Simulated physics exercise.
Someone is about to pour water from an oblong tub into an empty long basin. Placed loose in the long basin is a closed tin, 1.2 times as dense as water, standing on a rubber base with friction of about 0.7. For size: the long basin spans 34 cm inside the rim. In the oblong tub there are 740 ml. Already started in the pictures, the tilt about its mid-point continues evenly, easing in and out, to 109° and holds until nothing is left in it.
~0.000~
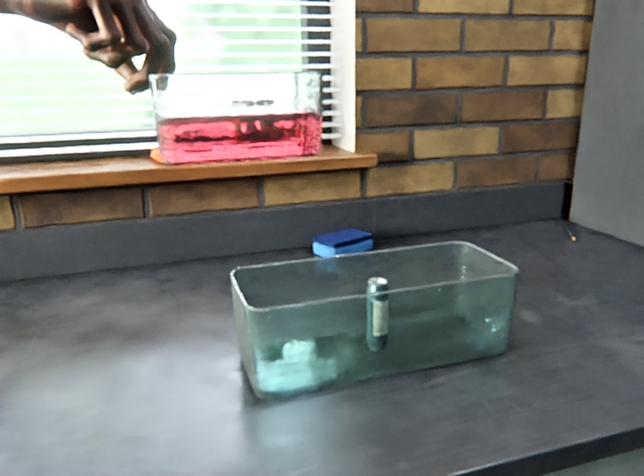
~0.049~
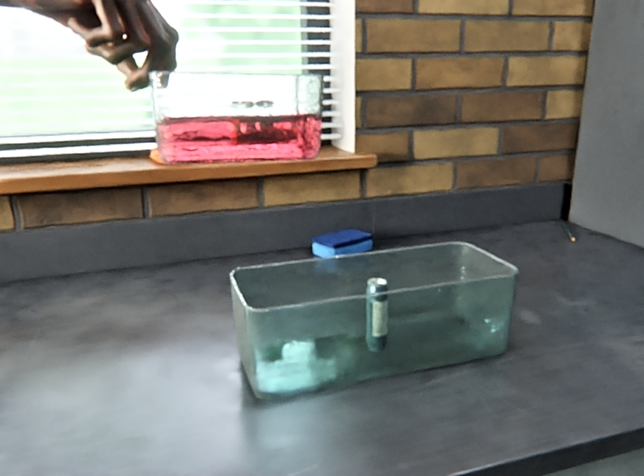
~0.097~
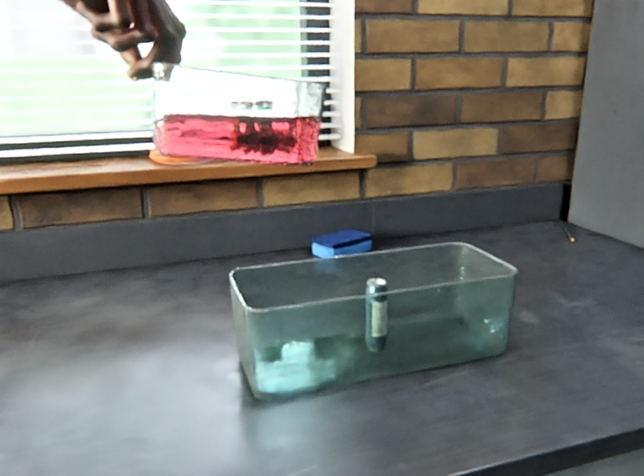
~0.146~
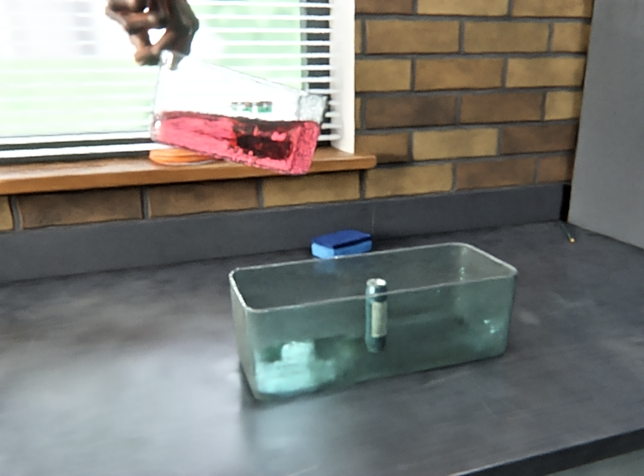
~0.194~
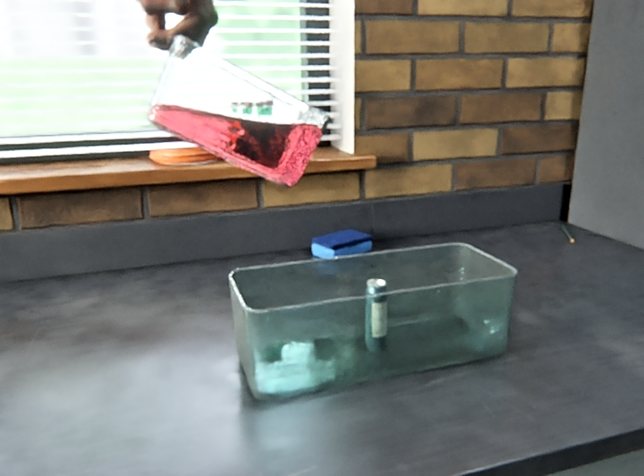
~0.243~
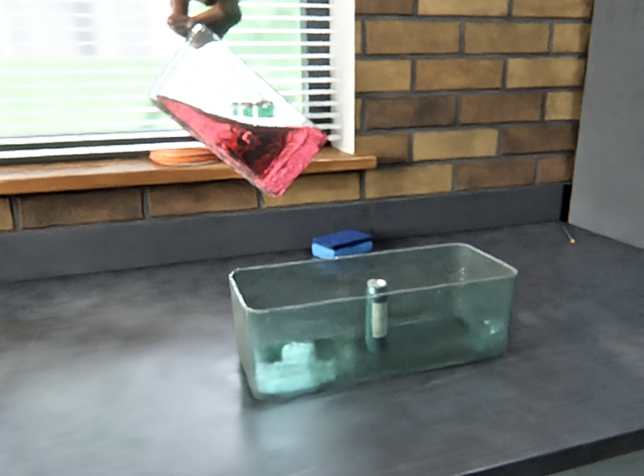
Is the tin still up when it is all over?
Overturned.
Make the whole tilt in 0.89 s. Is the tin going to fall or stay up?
The tin tumbles.
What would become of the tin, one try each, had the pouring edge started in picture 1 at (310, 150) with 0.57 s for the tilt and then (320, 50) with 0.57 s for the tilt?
First it remains upright; then it topples.
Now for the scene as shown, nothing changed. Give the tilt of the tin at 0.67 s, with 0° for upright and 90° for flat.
The lean is some 10° away from upright.
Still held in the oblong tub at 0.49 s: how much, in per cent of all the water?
16 %.
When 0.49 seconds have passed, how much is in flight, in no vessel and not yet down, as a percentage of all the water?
Some 64 per cent, I reckon.
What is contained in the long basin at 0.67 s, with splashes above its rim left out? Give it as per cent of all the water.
Around 86 parts in a hundred.
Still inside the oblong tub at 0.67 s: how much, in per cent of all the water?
Near 3 percent, more or less.
After 0.49 s the tilt is 104° and 15 per cent is still to pour; the tin stands where it began.
After 0.67 s the tilt is 109° and 3 per cent is still to pour; the tin leans 8°.
After 0.86 s the tilt is 109° and 0 per cent is still to pour; the tin lies on its side.
After 1.07 s the tilt is 109° and 0 per cent is still to pour; the tin lies on its side.
In the end the tin lies on its side.
